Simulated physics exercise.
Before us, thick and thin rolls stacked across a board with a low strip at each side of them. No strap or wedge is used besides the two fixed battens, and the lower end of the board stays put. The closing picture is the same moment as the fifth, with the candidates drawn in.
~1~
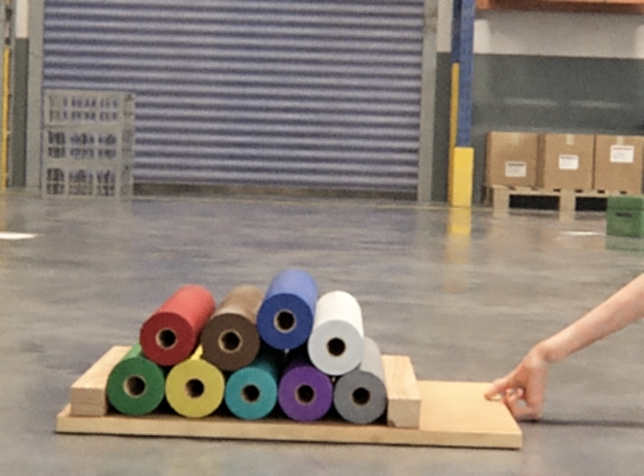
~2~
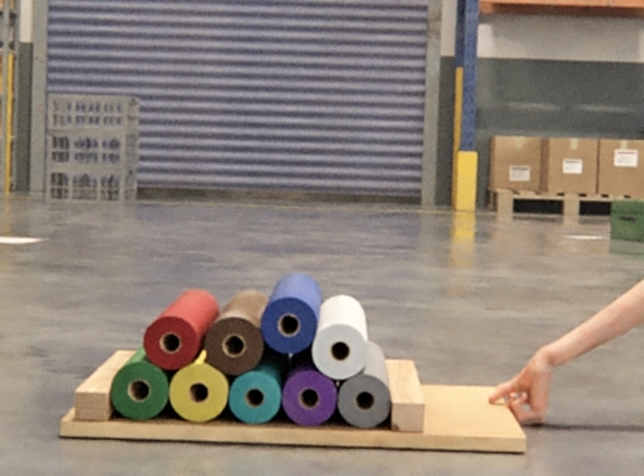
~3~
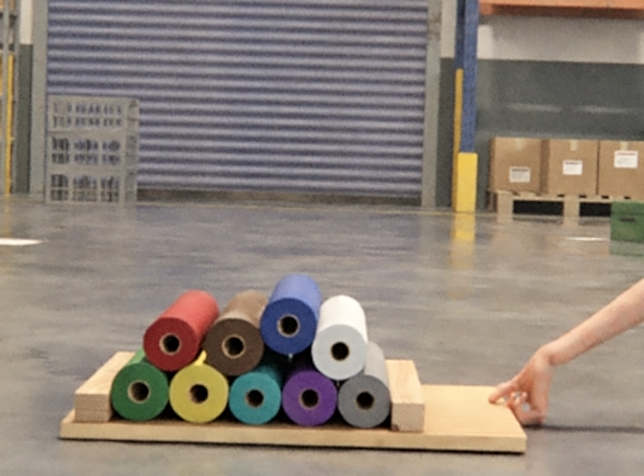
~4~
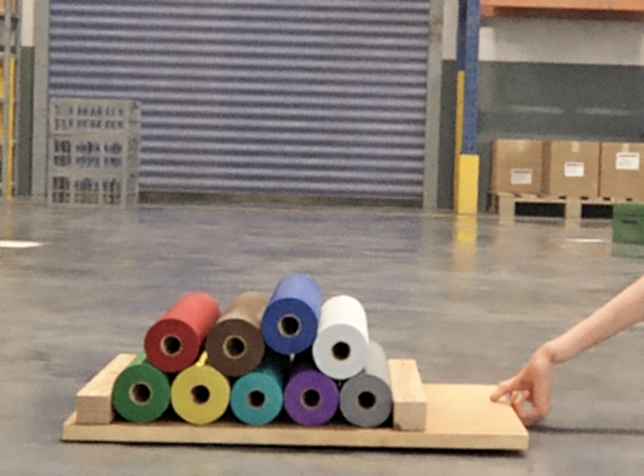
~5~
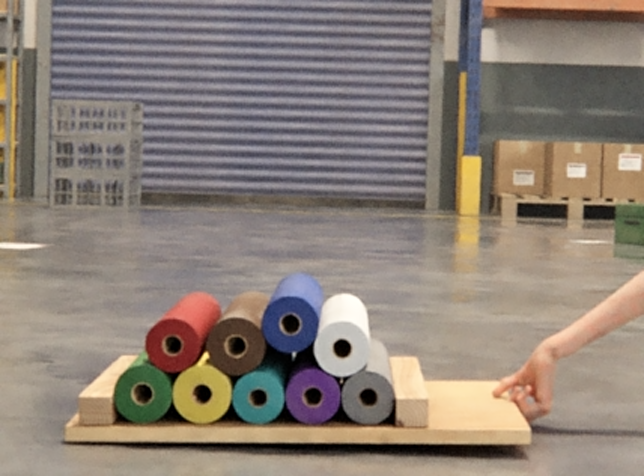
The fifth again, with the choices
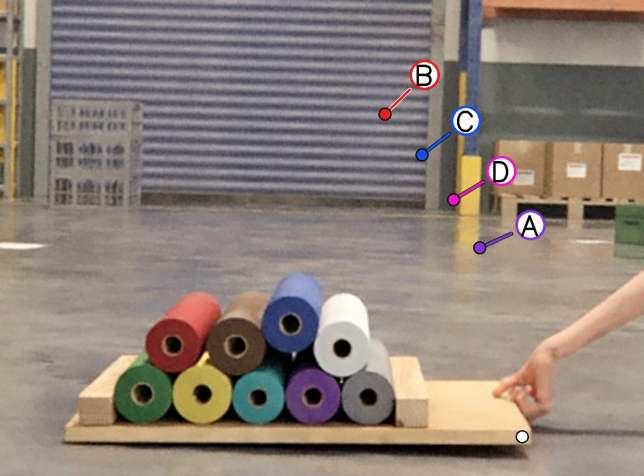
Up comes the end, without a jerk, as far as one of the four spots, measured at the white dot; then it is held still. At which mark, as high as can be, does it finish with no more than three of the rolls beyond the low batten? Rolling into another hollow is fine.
The highest mark that will do is A.
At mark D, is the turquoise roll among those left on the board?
Yes.
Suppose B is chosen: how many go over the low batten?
The count is four.
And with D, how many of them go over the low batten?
With D, four.
On the marked copy, A at (480, 247); B at (385, 114); C at (422, 155); D at (453, 199); the white dot at (522, 437).
Taking A. A third of the way, board at 16°.
Two thirds of the way, board at 26°.
When it is over, board at 26°, three over the low batten (brown, red, blue).
As for the rest, B four over the low batten (brown, red, white, blue); C four over the low batten (brown, red, white, blue); D four over the low batten (brown, red, white, blue).
